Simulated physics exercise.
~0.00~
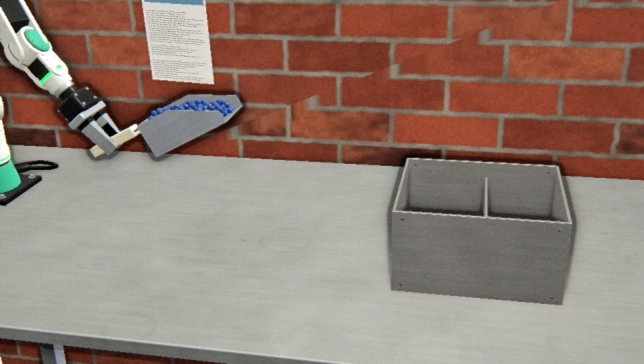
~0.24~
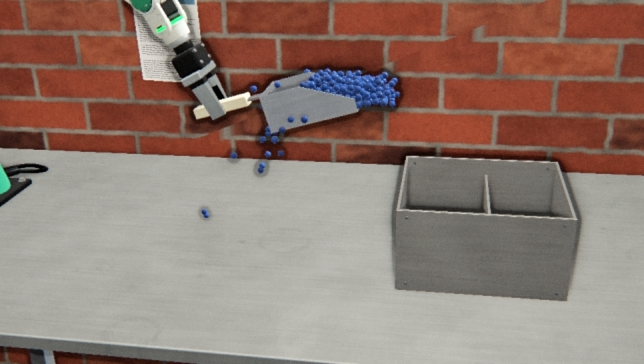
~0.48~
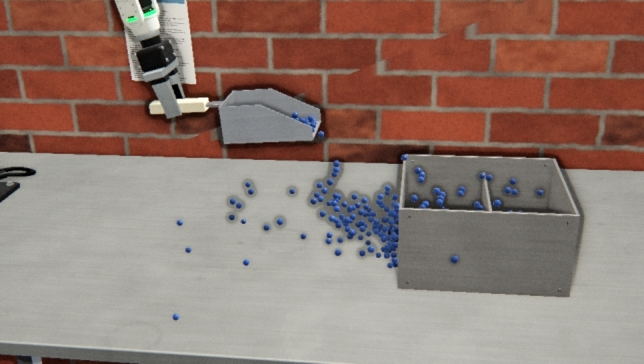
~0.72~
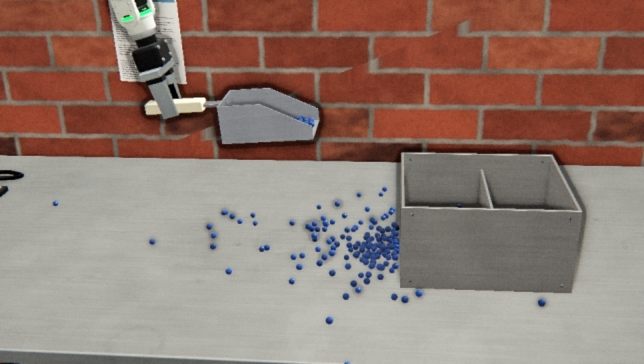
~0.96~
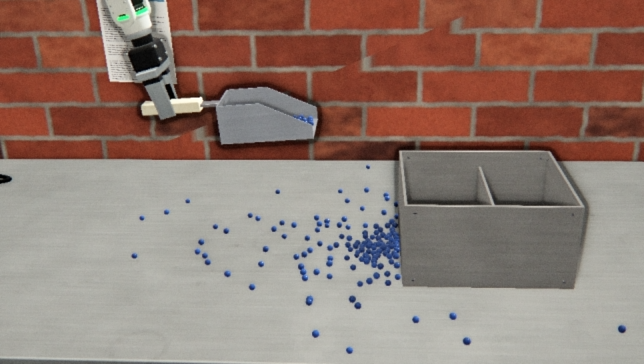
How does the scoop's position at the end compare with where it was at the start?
At the end the scoop is farther to the right, closer to the grey bin, than it was at the start.
